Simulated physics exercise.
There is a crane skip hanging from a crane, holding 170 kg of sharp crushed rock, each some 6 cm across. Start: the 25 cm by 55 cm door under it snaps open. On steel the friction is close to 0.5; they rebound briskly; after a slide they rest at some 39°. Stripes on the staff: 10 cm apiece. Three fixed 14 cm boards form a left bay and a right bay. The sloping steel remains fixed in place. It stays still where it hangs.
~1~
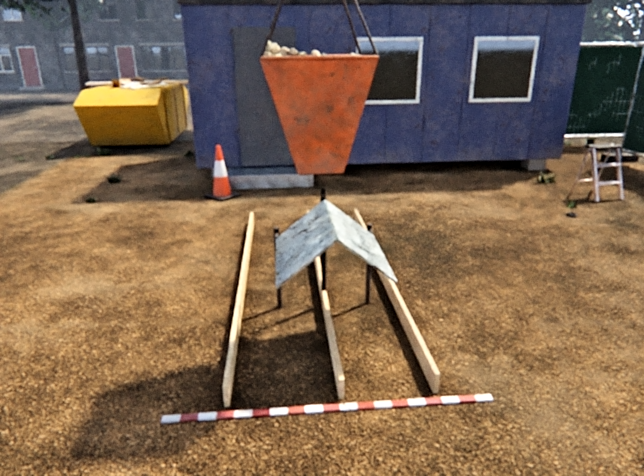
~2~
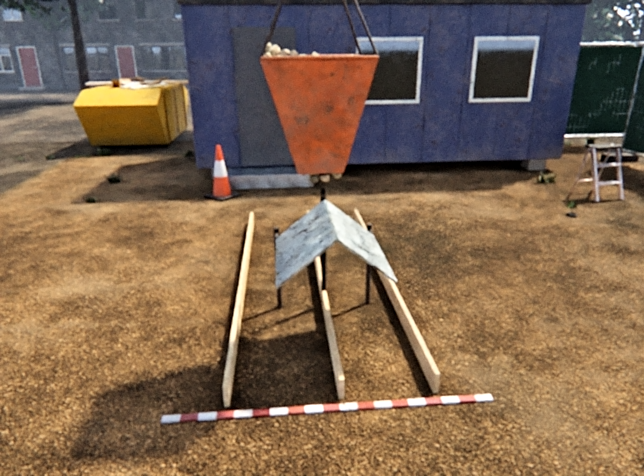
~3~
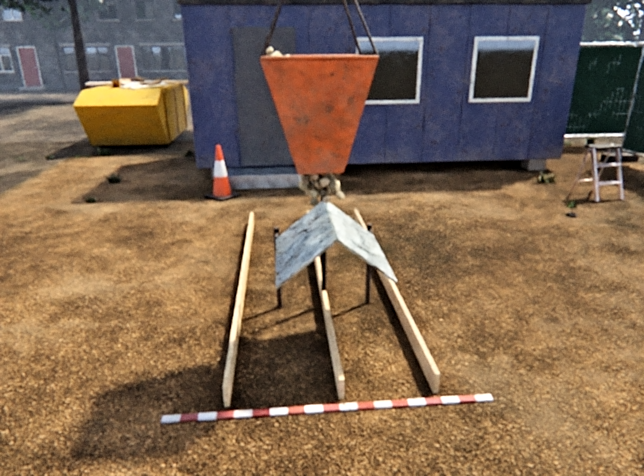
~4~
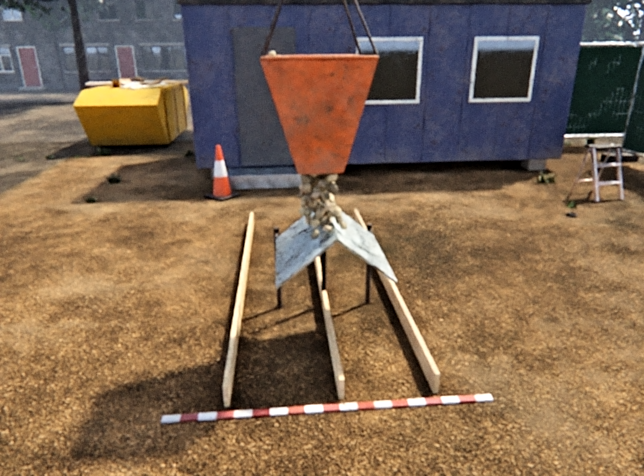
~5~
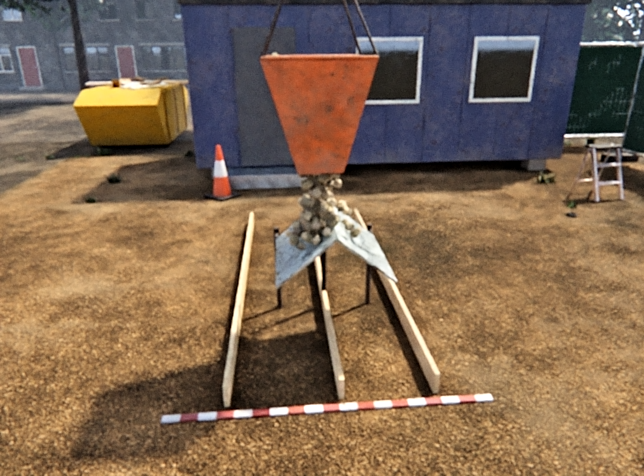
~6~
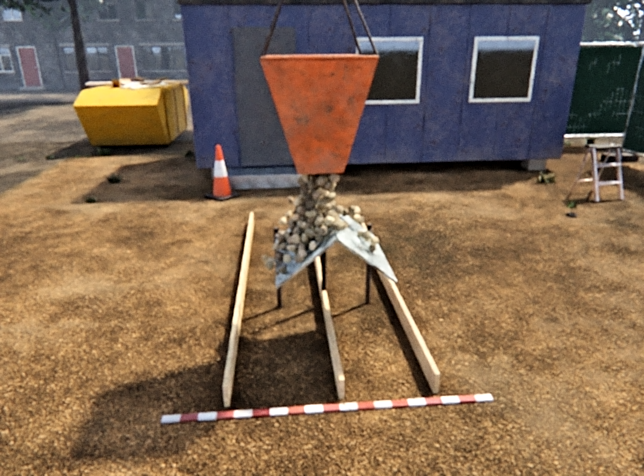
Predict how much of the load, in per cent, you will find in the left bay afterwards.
About 26 per cent of the load.
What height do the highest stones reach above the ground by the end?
Max stone height at rest approx 20 cm.
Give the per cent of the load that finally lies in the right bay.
About 0 percent of the load.
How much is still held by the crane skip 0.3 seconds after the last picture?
Some 40 per cent is still held.
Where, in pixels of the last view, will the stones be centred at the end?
Centre at rest: Roughly (222, 340).
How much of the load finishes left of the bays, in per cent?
I'd say close to 60 per cent.
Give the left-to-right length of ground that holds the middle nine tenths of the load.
It covers roughly 220 centimetres from left to right.
Then, 0.3 s after the last picture, 40 % in the crane skip, 32 % on the steel, 4 % falling or lying left of the bays, 21 % falling or lying in the left bay, 2 % falling or lying in the right bay, 1 % falling or lying right of the bays; the stones farthest right are at (427, 307).
Then, 0.7 s after the last picture, 2 % in the crane skip, 35 % on the steel, 26 % falling or lying left of the bays, 28 % falling or lying in the left bay, 3 % falling or lying in the right bay, 6 % falling or lying right of the bays; the stones farthest right are at (472, 322).
Then, 1.3 s after the last picture, 0 % in the crane skip, 1 % on the steel, 55 % falling or lying left of the bays, 29 % falling or lying in the left bay, 2 % falling or lying in the right bay, 13 % falling or lying right of the bays; the stones farthest right are at (509, 333).
Then, 2.2 s after the last picture, 0 % in the crane skip, 59 % falling or lying left of the bays, 26 % falling or lying in the left bay, 1 % falling or lying in the right bay, 14 % falling or lying right of the bays; the stones farthest right are at (523, 334).
Then, 4.1 s after the last picture, 0 % in the crane skip, 59 % left of the bays, 26 % in the left bay, 1 % in the right bay, 14 % right of the bays; the stones farthest right are at (523, 334).
